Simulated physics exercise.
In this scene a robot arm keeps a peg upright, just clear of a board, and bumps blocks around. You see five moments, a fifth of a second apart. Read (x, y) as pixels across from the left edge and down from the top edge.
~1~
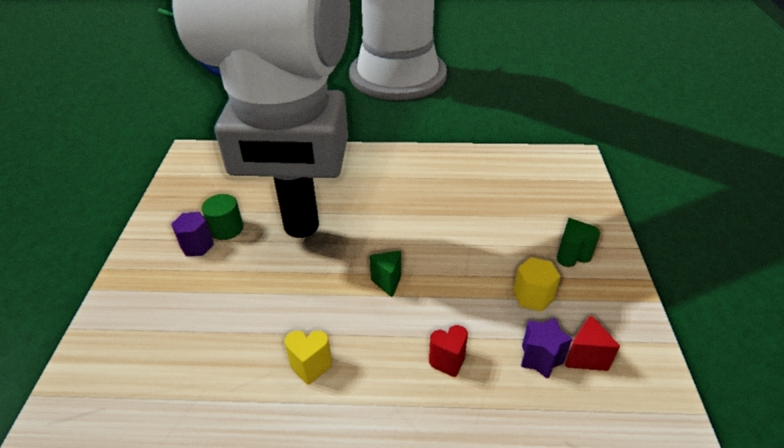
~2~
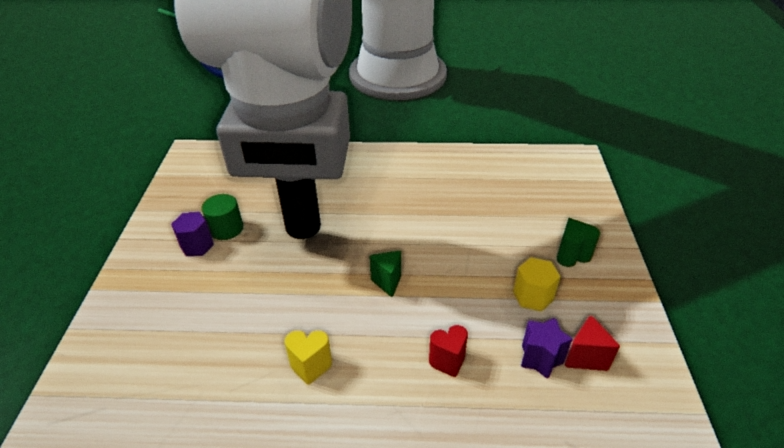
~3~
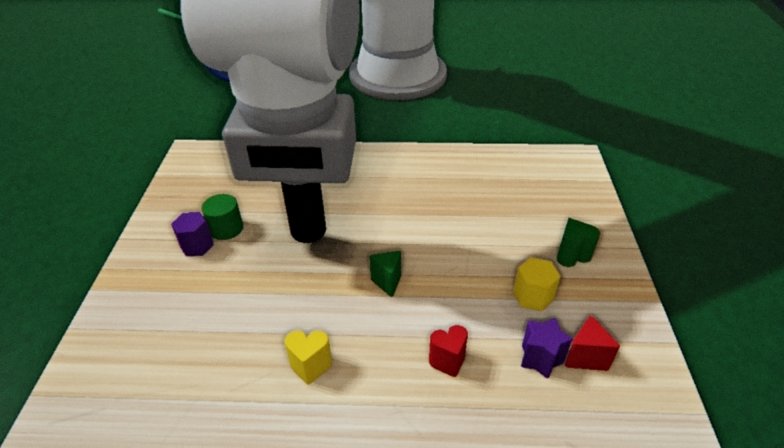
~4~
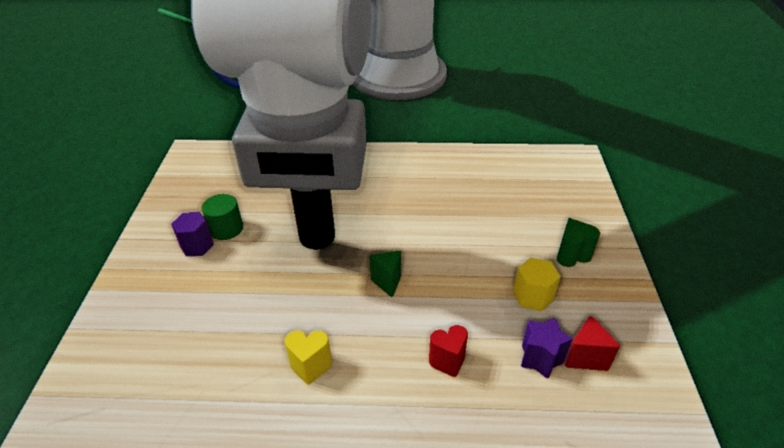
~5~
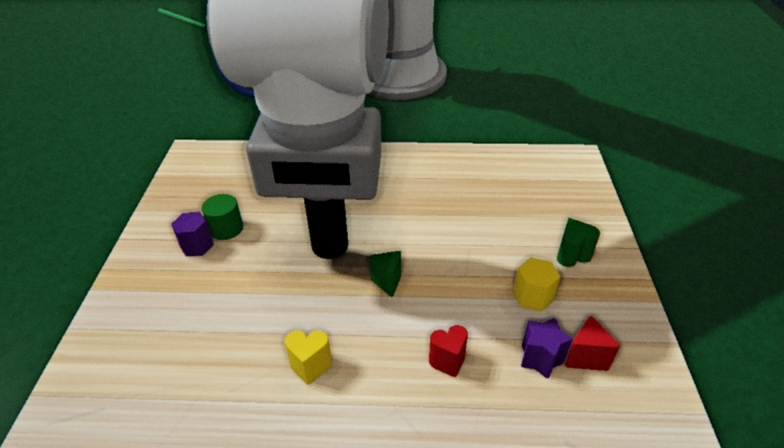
A grey and white robot arm with a black peg hangs over a pale wooden board on a green surface, seen from above at a fixed angle. Purple and green blocks sit at left, a green triangular one near the middle, yellow and red hearts in front, and green, yellow, purple and red blocks at right. The peg barely shifts, then slides slowly right and slightly nearer, touching nothing.
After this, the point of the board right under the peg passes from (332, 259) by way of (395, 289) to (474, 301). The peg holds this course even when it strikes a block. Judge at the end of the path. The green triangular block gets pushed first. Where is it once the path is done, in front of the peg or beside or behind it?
By the time the path ends, the green triangular block is still sitting right in front of the peg.
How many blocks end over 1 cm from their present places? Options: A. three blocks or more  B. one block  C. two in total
B
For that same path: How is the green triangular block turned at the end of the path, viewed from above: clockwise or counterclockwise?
Spin direction: Counter-clockwise.
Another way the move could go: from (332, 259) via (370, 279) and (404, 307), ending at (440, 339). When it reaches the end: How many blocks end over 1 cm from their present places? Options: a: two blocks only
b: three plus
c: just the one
The one that fits is c, just the one.
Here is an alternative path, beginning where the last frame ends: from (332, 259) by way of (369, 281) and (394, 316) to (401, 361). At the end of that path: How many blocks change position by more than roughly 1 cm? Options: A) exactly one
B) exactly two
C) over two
Correct choice: A.
What follows on the original path. One third of the way, peg (372, 269); green triangular block (407, 265), turned 15° anticlockwise.
Two thirds of the way, peg (422, 283); green triangular block (454, 276), turned 65° anticlockwise.
At the end, peg (476, 289); green triangular block (509, 285), turned 55° anticlockwise; yellow hexagonal block in place.
